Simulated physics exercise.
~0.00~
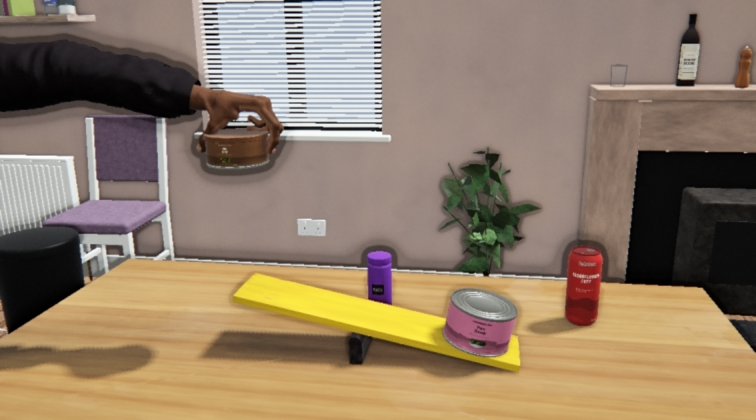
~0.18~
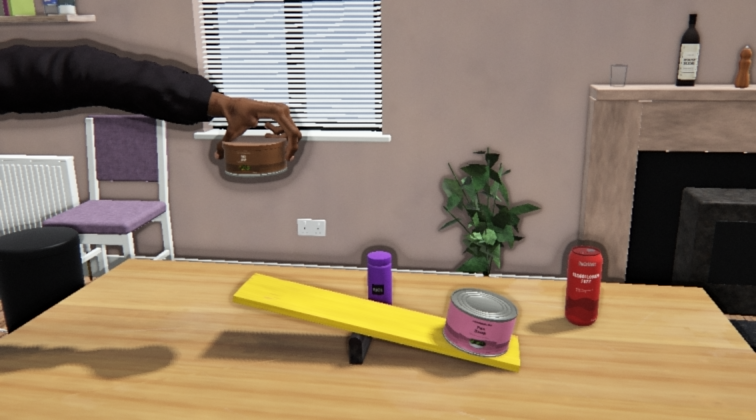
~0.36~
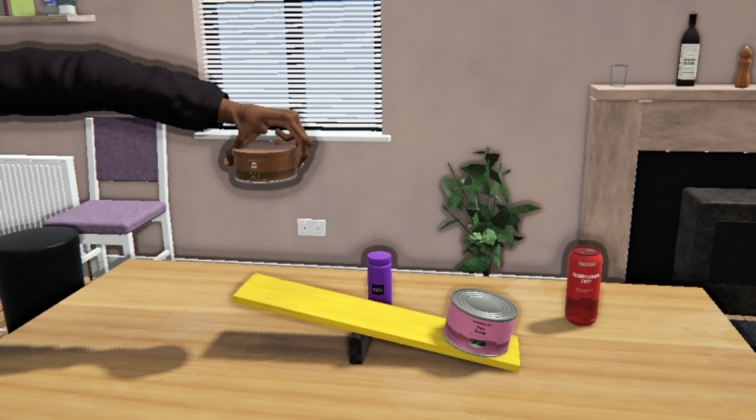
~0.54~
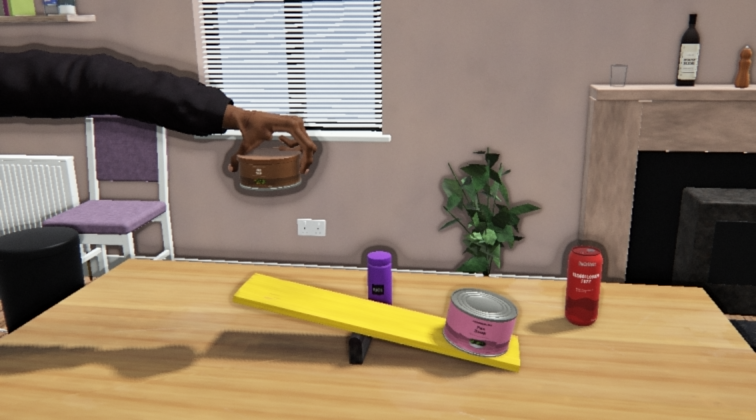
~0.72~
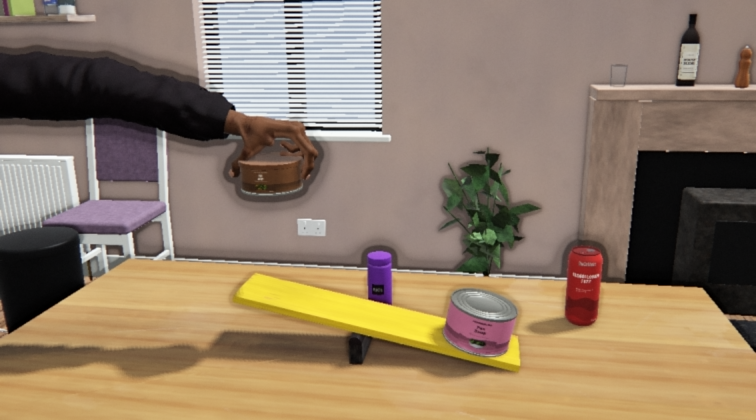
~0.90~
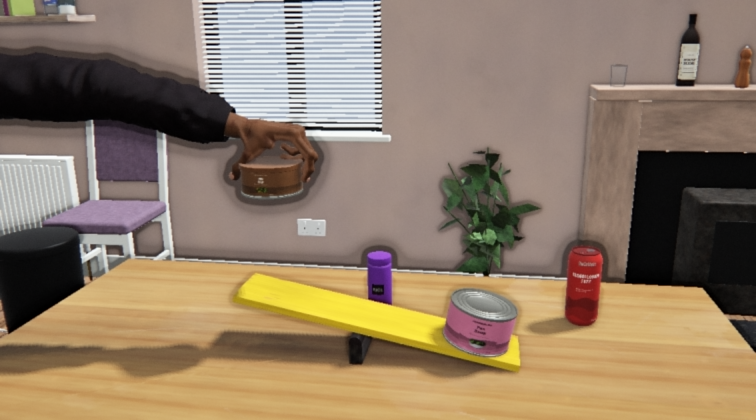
A hand moves a brown tub right and slightly down, then holds it above a tilted yellow plank.
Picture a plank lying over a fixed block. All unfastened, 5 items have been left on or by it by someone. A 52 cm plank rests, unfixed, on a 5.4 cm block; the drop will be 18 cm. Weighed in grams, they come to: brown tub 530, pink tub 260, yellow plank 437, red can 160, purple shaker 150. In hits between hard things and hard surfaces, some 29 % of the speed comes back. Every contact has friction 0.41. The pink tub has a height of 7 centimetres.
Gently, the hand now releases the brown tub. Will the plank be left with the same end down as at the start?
It flips.
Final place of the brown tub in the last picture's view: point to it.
It winds up close to (283, 312).
By 1.20 s, plank at 10°, leaning as at the start; brown tub tilted 7° near (279, 280).
By 1.30 s, plank at 14°, tipped the other way; brown tub tilted 14° near (284, 311); pink tub tilted 29°.
By 1.50 s, plank at 13°, tipped the other way; brown tub tilted 13° near (283, 311); pink tub tilted 50°.
When it is over (2.4 s), plank at 14°, tipped the other way; not toppled but over 4 cm from the start, brown tub and pink tub; the other 3 within 4 cm of the start. End places, in pixels of the last picture, brown tub near (282, 312). The plank tips across.
